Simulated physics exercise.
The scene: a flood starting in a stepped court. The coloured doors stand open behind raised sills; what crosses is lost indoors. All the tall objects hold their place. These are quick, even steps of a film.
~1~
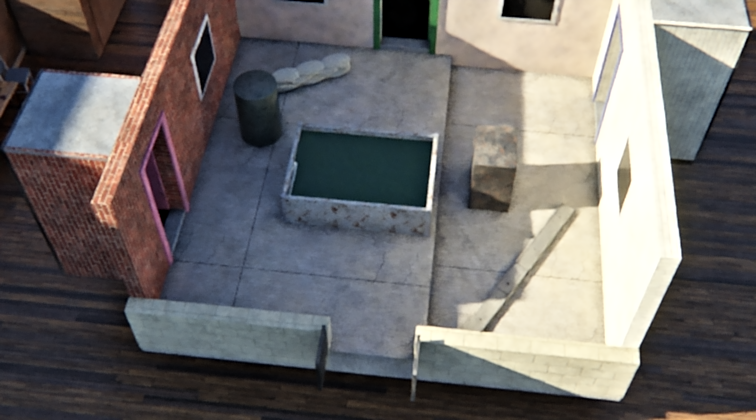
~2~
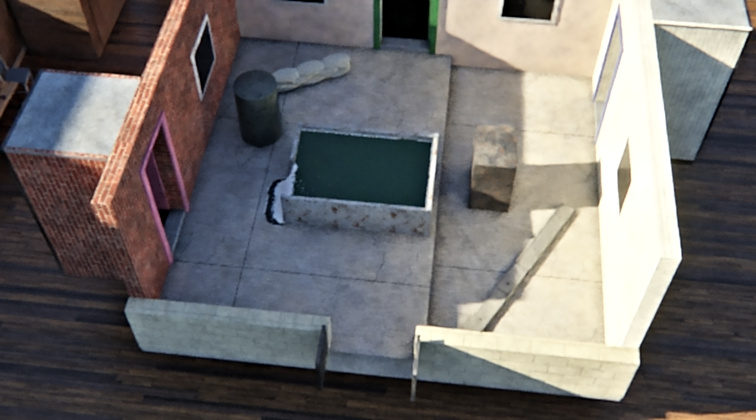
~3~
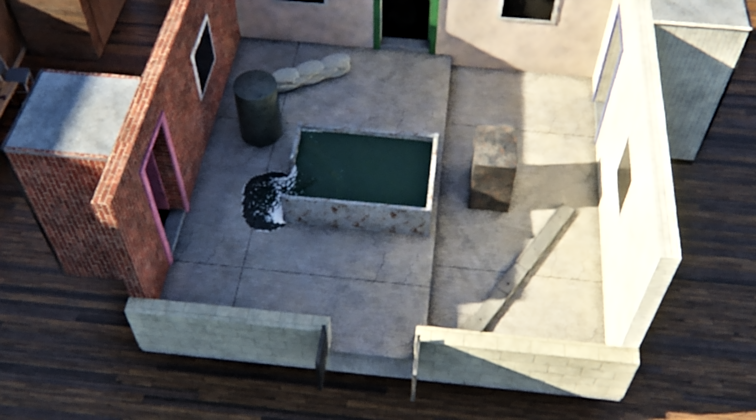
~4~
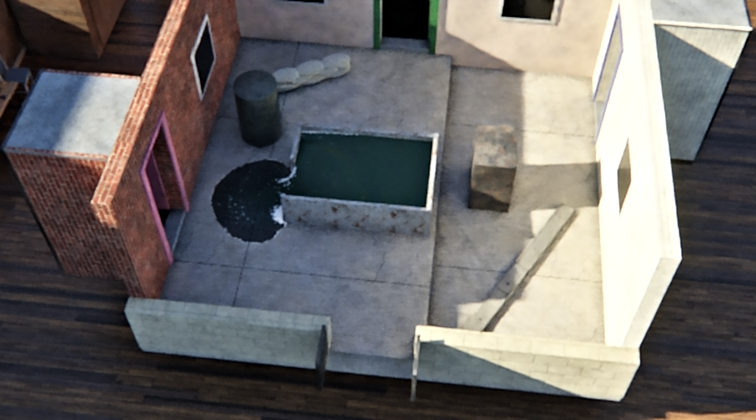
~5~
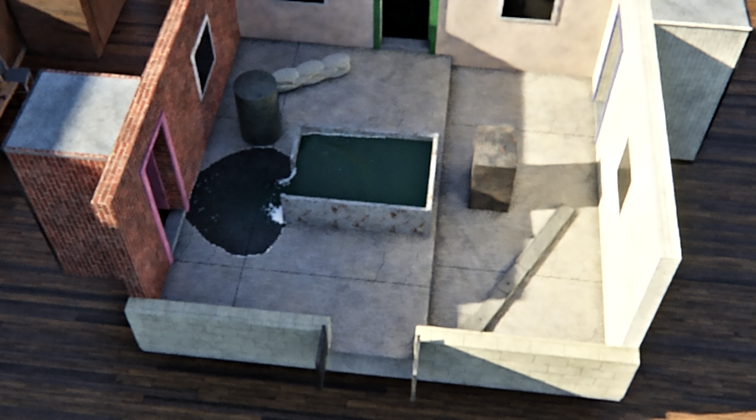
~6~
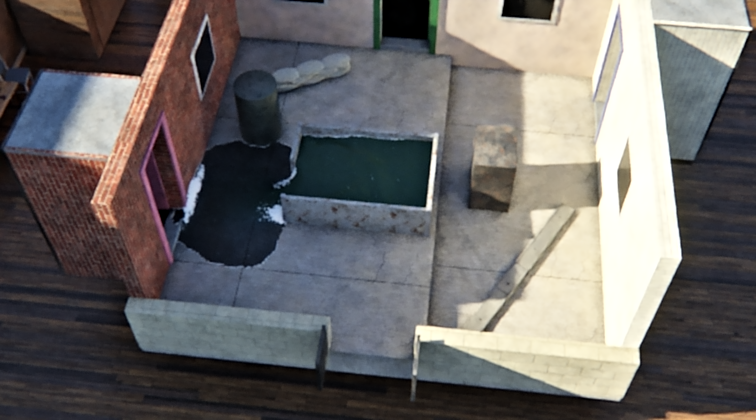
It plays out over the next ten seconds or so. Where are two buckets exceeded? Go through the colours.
One by one: The blue door admits no more than that; the pink door lets in a lot; the green door admits no more than that.
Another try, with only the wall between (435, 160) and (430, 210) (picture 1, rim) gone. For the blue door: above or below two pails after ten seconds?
My reading: Blue door floods.
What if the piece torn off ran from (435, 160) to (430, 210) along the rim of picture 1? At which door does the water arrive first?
The blue door.
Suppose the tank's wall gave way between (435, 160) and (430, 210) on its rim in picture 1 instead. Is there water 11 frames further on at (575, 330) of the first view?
Answer: Under water.
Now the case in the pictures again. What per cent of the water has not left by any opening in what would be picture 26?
Near 94 in a hundred.
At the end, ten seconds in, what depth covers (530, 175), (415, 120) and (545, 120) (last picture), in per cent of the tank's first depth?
In that order: 10, 4 and 6 per cent.
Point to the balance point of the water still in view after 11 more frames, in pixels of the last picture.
Around (306, 197).
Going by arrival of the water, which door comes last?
The blue door.
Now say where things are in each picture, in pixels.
In the first frame, the open tank at (362, 169) is whole and still.
In the second frame, water pours out at (291, 193) and has run to (274, 220).
In the third frame, the front is at (252, 184), out from the gap at (292, 195).
In the fourth frame, the front is at (216, 205), out from the gap at (292, 195).
In the fifth frame, water pours out at (292, 195) and has run to (188, 208).
In the sixth frame, water pours out at (292, 195) and has run to (180, 236).
A moment on, water covers 10 % of the floor; the blue door not reached, the pink door under two buckets in, the green door not reached.
Next, water covers 15 % of the floor; the blue door not reached, the pink door over two buckets in, the green door not reached.
Then, water covers 30 % of the floor; the blue door not reached, the pink door far over two buckets in, the green door not reached.
Later, water covers 60 % of the floor; the blue door not reached, the pink door far over two buckets in, the green door wet at the sill, nothing in.
In the end, water covers 85 % of the floor; the blue door wet at the sill, nothing in, the pink door far over two buckets in, the green door wet at the sill, nothing in.
